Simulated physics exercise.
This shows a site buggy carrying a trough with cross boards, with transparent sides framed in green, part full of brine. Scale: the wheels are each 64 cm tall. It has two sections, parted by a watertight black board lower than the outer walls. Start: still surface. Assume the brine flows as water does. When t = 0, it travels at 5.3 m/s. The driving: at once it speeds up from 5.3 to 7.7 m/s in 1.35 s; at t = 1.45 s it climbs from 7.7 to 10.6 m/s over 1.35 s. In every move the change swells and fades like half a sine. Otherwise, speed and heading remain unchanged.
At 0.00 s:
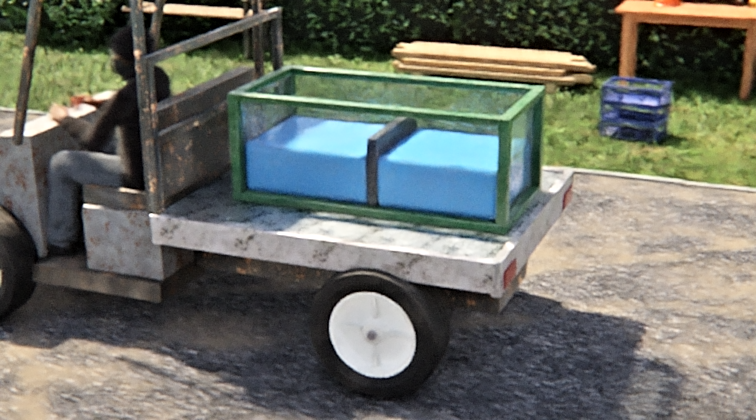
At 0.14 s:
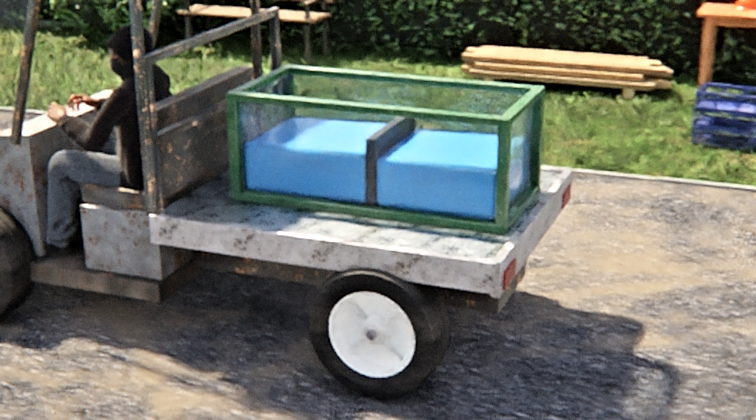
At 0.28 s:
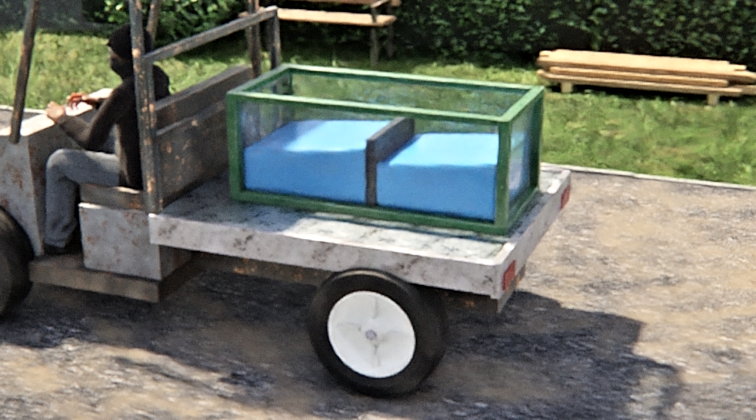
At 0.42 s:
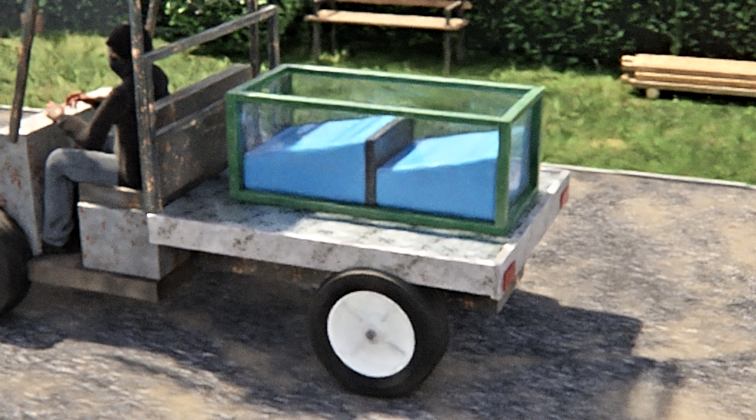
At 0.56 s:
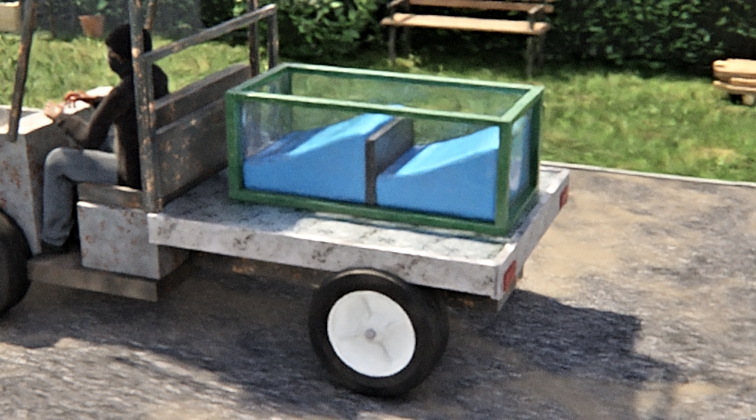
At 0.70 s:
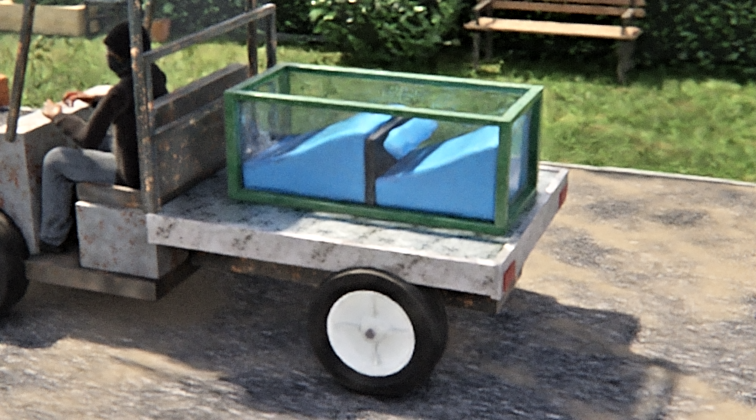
At the start, blue brine lies level in both sections of a green-framed trough on a buggy with a seated driver. As the buggy drives left past benches and stacked planks, the brine tilts increasingly, climbing toward the right of each section, and finally some laps over the dark divider.
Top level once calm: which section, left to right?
The second one.
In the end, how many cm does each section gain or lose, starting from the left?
From the left, in centimetres: Down 3, up 4.
Then, 1.40 s in, the mean depths from the left are 24, 26 cm.
Then, 2.30 s in, the mean depths from the left are 22, 28 cm.
Then, 3.30 s in, the mean depths from the left are 22, 29 cm.
Then, 5.78 s in, the mean depths from the left are 22, 29 cm.
